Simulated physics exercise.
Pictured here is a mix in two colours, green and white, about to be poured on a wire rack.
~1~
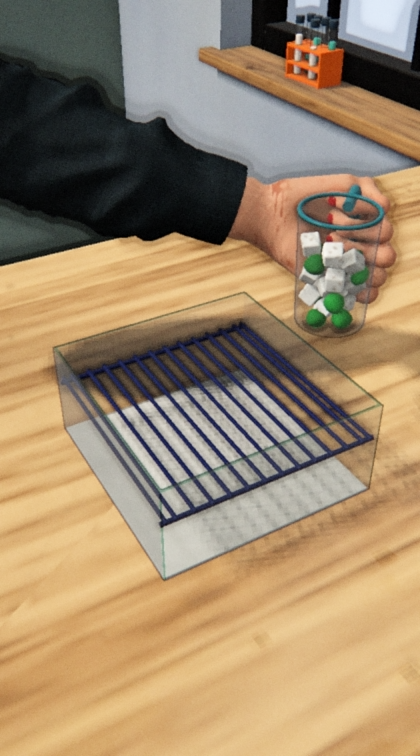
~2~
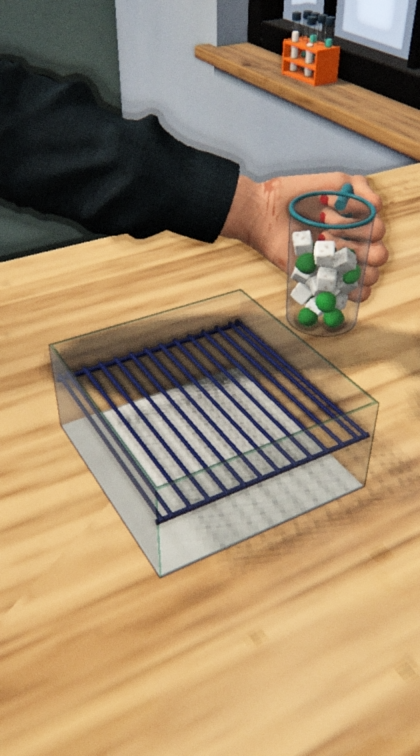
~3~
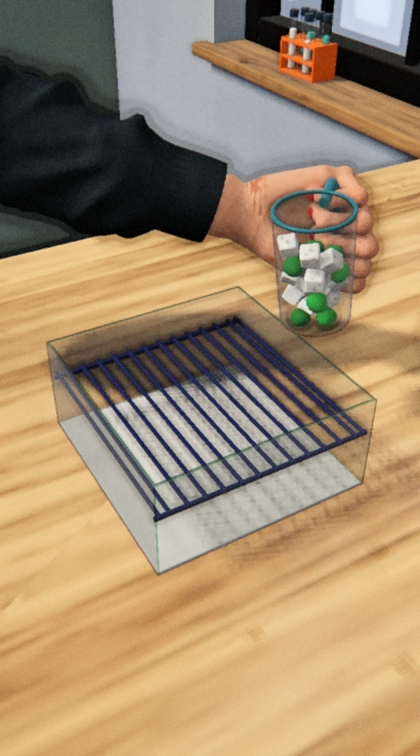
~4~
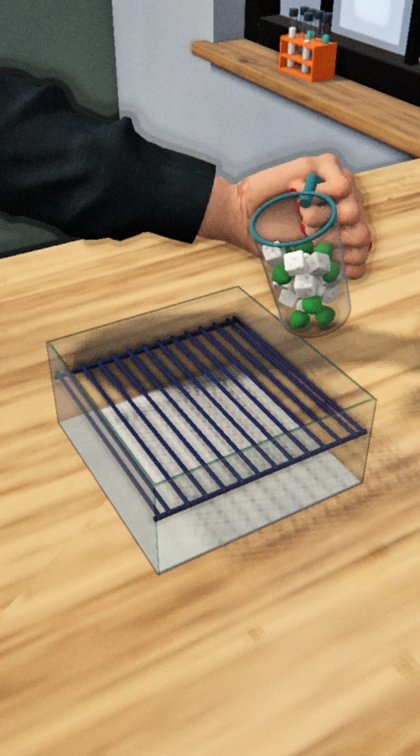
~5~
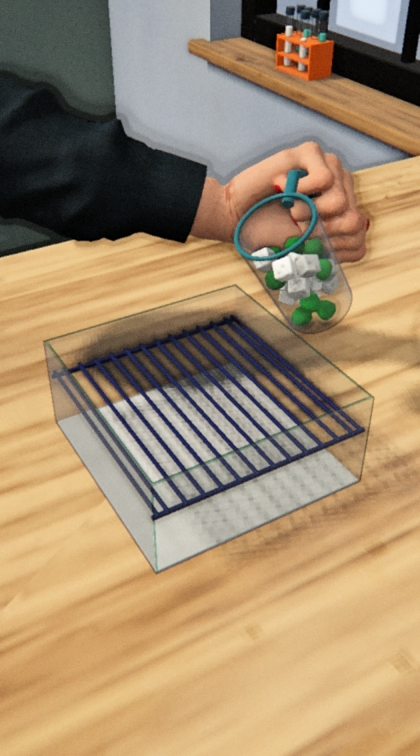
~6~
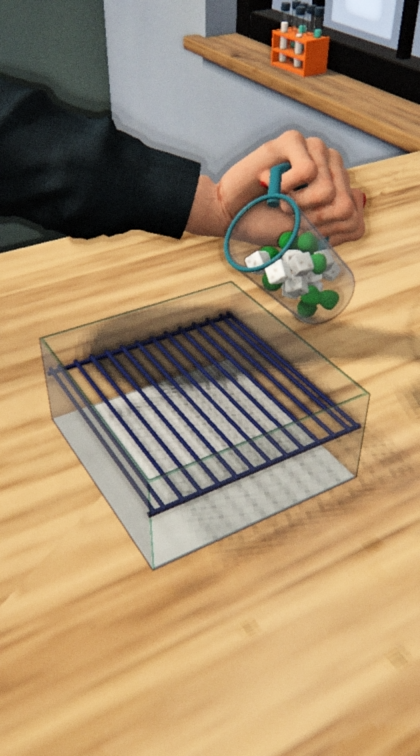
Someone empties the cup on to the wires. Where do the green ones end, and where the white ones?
Outcome: Green retained, white retained.
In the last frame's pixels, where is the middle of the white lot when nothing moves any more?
It winds up somewhere around (223, 385).
Then, 0.51 s on from there, green ones, the whole lot in the cup; white ones, the whole lot in the cup.
Then, 0.96 s on from there, green ones, the whole lot in the cup; white ones, the whole lot in the cup.
Then, 1.34 s on from there, green ones, near a third in the cup, near two thirds on or over the wires; white ones, the whole lot on or over the wires.
In the end, green ones, the whole lot on the wires, none at all under the rack; white ones, the whole lot on the wires, none at all under the rack.
